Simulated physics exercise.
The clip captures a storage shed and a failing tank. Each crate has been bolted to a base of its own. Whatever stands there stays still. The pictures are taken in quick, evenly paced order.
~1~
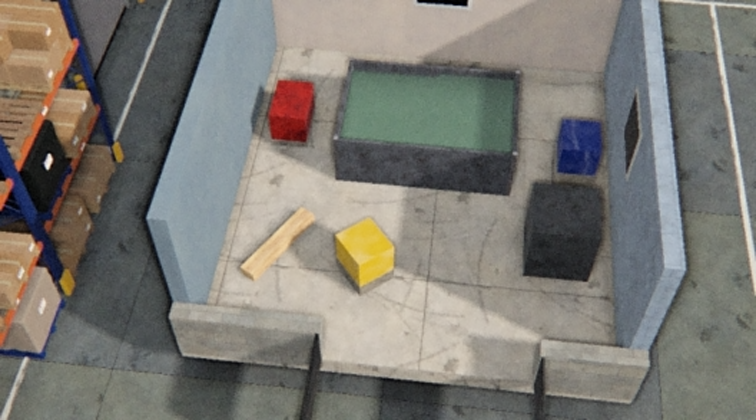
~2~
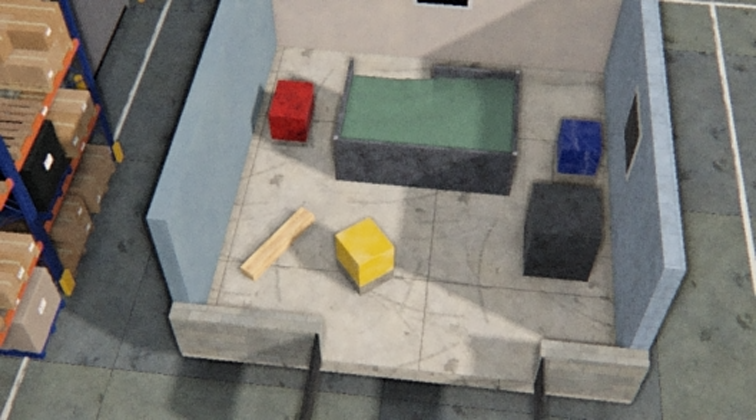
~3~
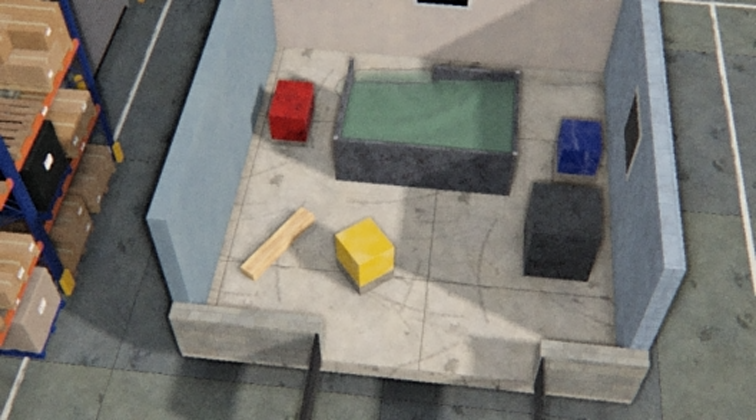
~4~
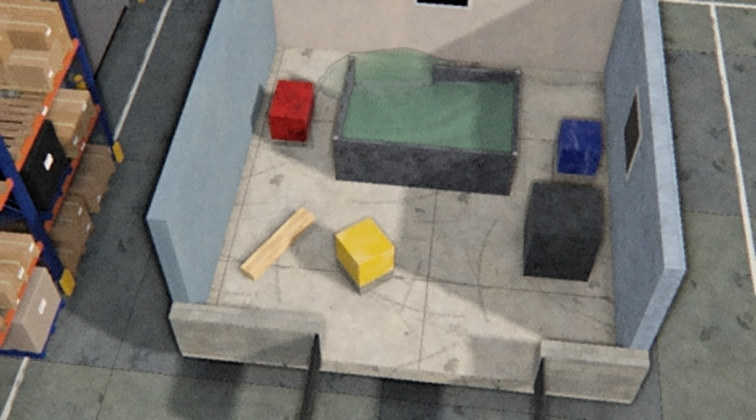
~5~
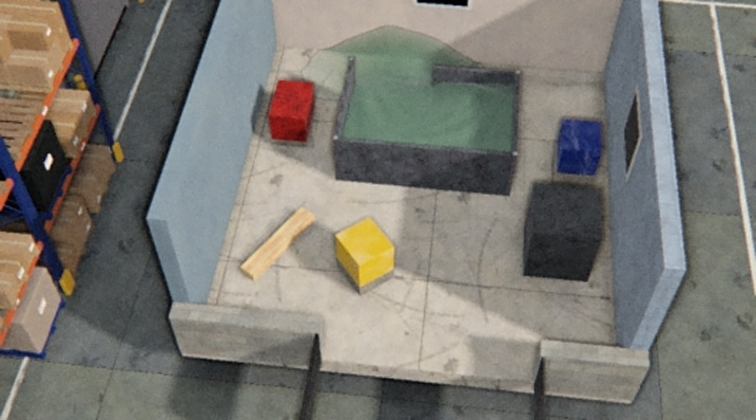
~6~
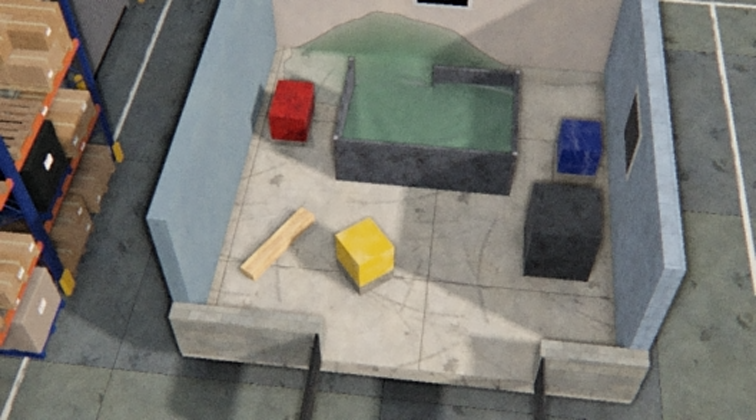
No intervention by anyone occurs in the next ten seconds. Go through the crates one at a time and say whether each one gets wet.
The yellow crate will not be touched; the blue crate will not be touched; the red crate will be touched.
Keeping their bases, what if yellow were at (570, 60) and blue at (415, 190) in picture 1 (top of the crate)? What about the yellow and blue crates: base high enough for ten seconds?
In brief, the yellow crate has been flooded but the blue crate is still clear.
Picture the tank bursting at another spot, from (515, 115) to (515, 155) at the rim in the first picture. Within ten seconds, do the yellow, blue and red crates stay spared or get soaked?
As I see it, the yellow crate avoids the flood, the blue crate is overtopped and the red crate is overtopped.
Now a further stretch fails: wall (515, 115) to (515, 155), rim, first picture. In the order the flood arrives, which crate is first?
That would be the crate marked blue, reached first.
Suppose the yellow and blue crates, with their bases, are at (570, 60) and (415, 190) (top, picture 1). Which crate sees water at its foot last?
Crate marked blue, last.
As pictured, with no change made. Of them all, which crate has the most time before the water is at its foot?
That one's the yellow crate.
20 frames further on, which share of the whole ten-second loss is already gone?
0 per cent.
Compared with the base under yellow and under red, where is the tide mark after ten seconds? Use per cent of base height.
Roughly 80 per cent for the first, 340 per cent for the second.
A moment on, water covers 25 % of the floor; the yellow crate not reached, the blue crate not reached, the red crate water round its plinth.
Next, water covers 35 % of the floor; the yellow crate not reached, the blue crate water round its plinth, the red crate water round its plinth.
Then, water covers 60 % of the floor; the yellow crate water round its plinth, the blue crate water round its plinth, the red crate water round its plinth.
Later, water covers 95 % of the floor; the yellow crate water round its plinth, the blue crate water round its plinth, the red crate water round its plinth.
In the end, water covers 100 % of the floor; the yellow crate stayed above the water, the blue crate stayed above the water, the red crate was topped.
